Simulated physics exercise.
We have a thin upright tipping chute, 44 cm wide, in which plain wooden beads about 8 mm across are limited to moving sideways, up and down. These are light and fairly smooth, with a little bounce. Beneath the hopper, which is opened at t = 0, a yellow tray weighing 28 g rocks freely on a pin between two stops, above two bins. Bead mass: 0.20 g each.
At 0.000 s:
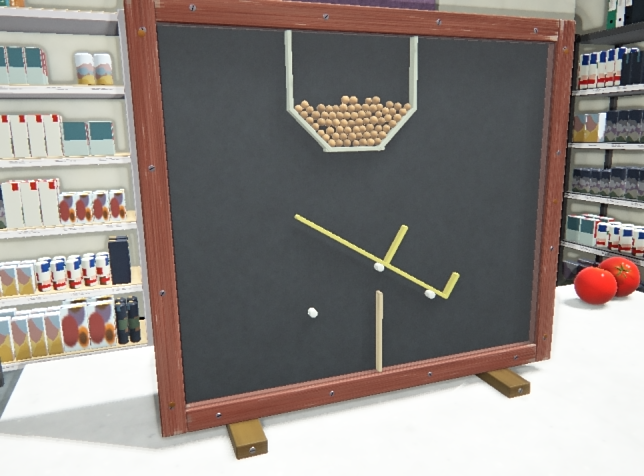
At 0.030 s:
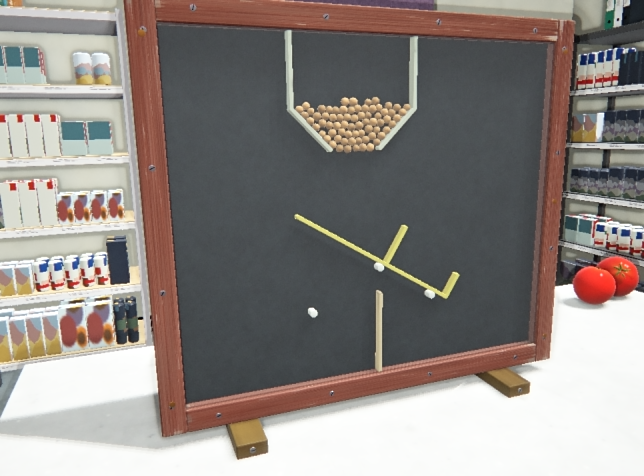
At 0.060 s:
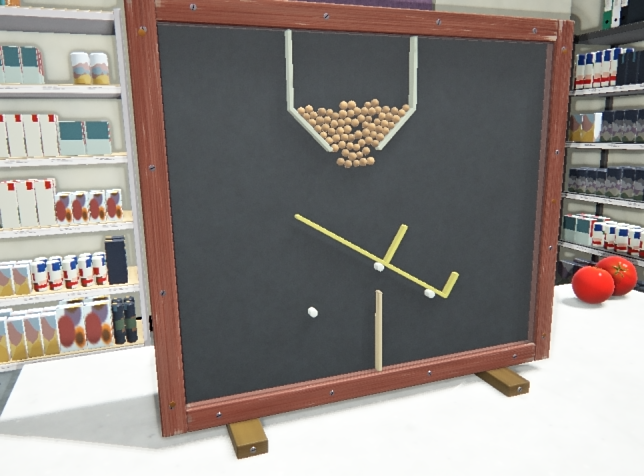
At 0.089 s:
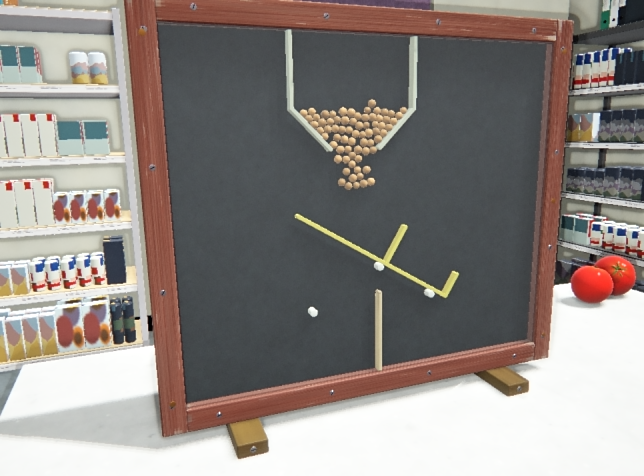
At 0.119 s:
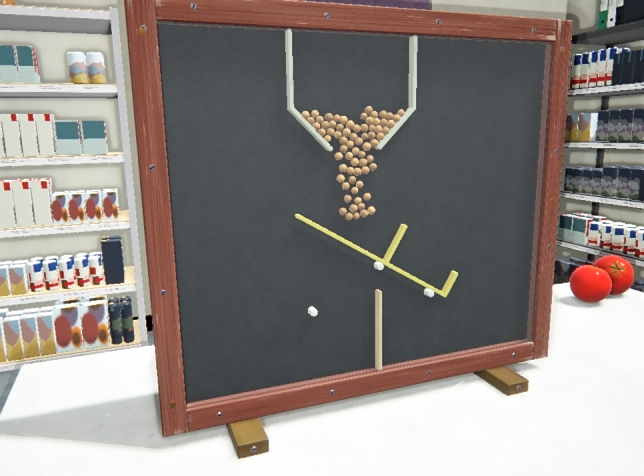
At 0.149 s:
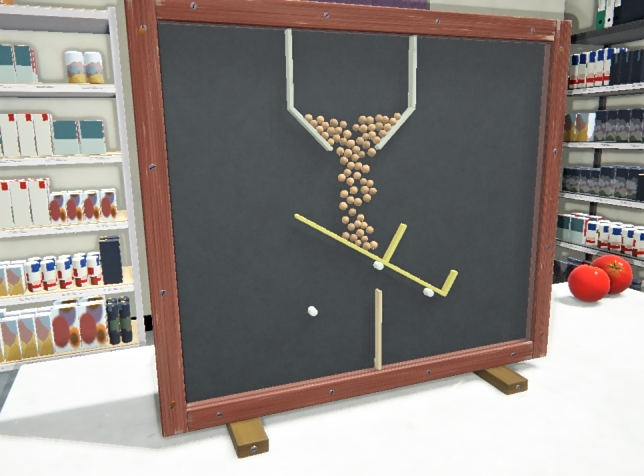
The clip shows a dark upright board with a pale hopper of brown beads above a slanted yellow tray; the hopper's bottom opens, and beads pour down in a stream, landing on the tray beside its upright wall while it stays still.
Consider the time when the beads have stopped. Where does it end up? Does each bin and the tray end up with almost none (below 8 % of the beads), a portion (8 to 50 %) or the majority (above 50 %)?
Right bin: Almost none, left bin: The majority, tray: Almost none.
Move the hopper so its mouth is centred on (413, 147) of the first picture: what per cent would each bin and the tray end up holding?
The right bin gets 25 %, the left bin 0 % and the tray 75 %.
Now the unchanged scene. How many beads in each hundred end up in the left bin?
Roughly 95 per cent.
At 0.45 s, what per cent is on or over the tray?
About 95%.
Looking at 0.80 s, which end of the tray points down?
At that moment the tray sits with its left end down.
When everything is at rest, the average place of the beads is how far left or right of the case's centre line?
14 cm left.
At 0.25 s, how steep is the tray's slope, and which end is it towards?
Tilt: About 25 degrees; low end: Right.
By 0.45 s 100 % have left the hopper; tray left end down 5°; on or over it 95 %, past it to the left 5 %, to the right 0 %.
By 0.80 s 100 % have left the hopper; tray left end down 28°; on or over it 20 %, past it to the left 80 %, to the right 0 %.
All still by 1.7 s, right bin 0 %, left bin 95 %, tray 5 %; tray left end down 28°.
